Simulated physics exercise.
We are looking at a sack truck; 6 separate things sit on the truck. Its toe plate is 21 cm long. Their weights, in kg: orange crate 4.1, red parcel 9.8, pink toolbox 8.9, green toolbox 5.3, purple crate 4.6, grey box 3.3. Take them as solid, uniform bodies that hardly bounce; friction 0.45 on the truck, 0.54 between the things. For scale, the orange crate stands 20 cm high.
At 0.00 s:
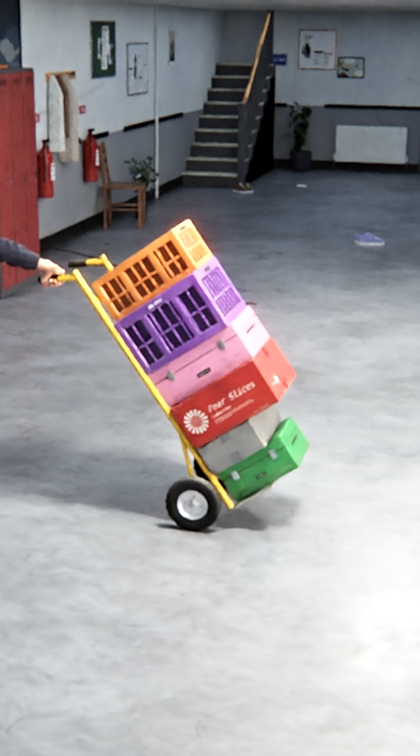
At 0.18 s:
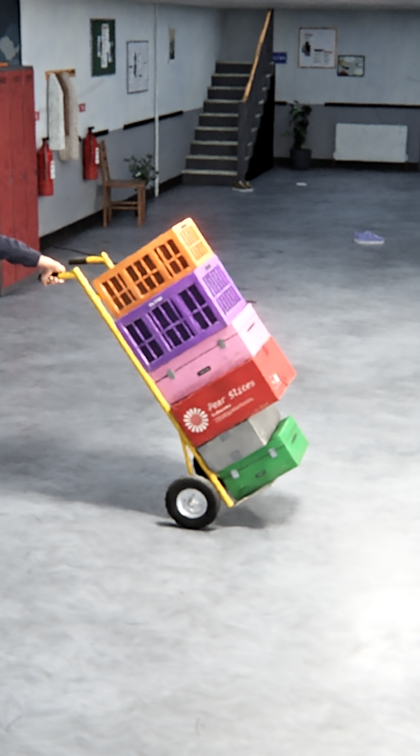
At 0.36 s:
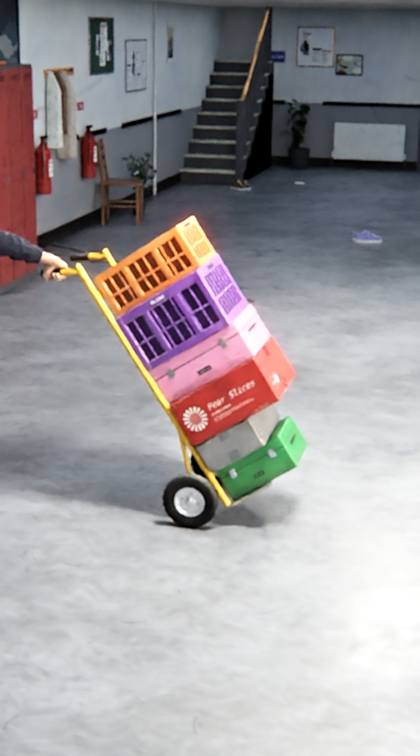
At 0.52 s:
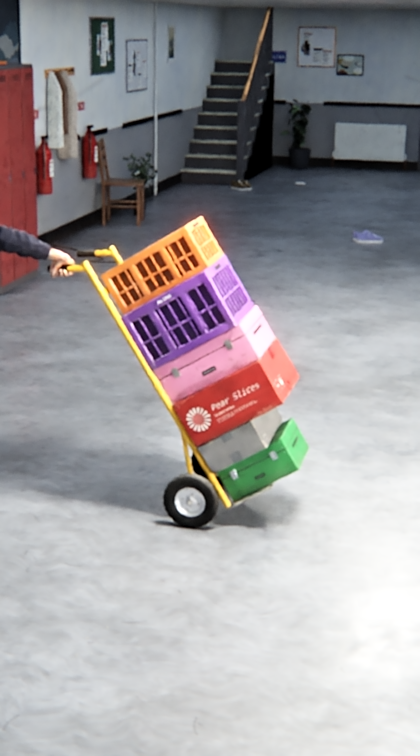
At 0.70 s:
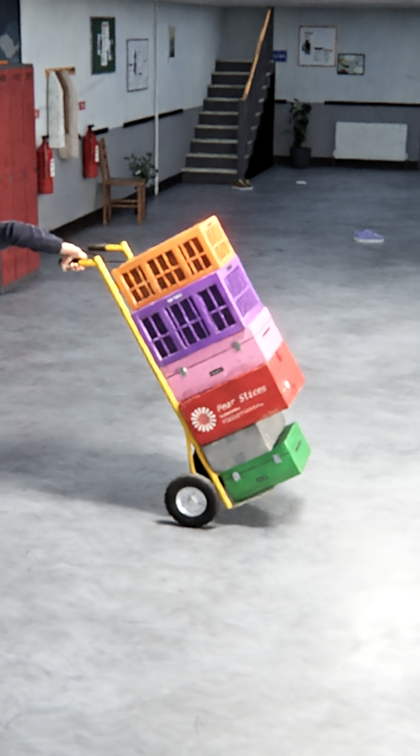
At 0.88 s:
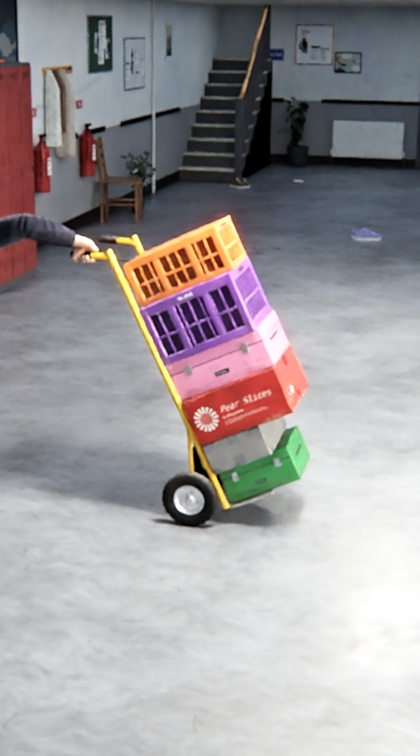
A yellow sack truck stacked with colourful crates and boxes leaned back toward a hand on the left, stayed nearly still at first, then was slowly tilted more upright as the arm pushed its handle rightward.
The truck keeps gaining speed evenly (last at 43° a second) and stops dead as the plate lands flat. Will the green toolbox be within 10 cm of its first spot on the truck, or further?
The green toolbox stays put.
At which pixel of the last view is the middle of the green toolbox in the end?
Around (268, 491).
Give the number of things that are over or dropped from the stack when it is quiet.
That comes to 5.
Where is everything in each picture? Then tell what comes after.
The first picture shows truck 35° back; green toolbox (264, 459); orange crate (153, 270).
The second picture shows truck 35° back; pink toolbox (210, 354); purple crate (182, 314).
The third picture shows truck 34° back; grey box (239, 432); orange crate (156, 266).
The fourth picture shows truck 32° back; red parcel (237, 391); pink toolbox (215, 354).
The fifth picture shows truck 29° back; purple crate (198, 311); grey box (245, 434).
The sixth picture shows truck 26° back; green toolbox (265, 464); orange crate (186, 261).
After 1.98 s, truck upright; green toolbox tipped 5° from how it sat near (269, 491); orange crate tipped 14° from how it sat; purple crate tipped 14° from how it sat.
After 2.38 s, truck upright; orange crate, pink toolbox and purple crate now dropped from the stack; green toolbox tipped 5° from how it sat near (269, 491); red parcel tipped 54° from how it sat.
After 2.68 s, truck upright; red parcel now dropped from the stack; green toolbox tipped 4° from how it sat near (269, 491); grey box upside down.
At rest (3.6 s), dropped from the stack, orange crate, red parcel, pink toolbox, purple crate and grey box; the last one in place, give or take 10 cm. In the last view, green toolbox near (268, 491).
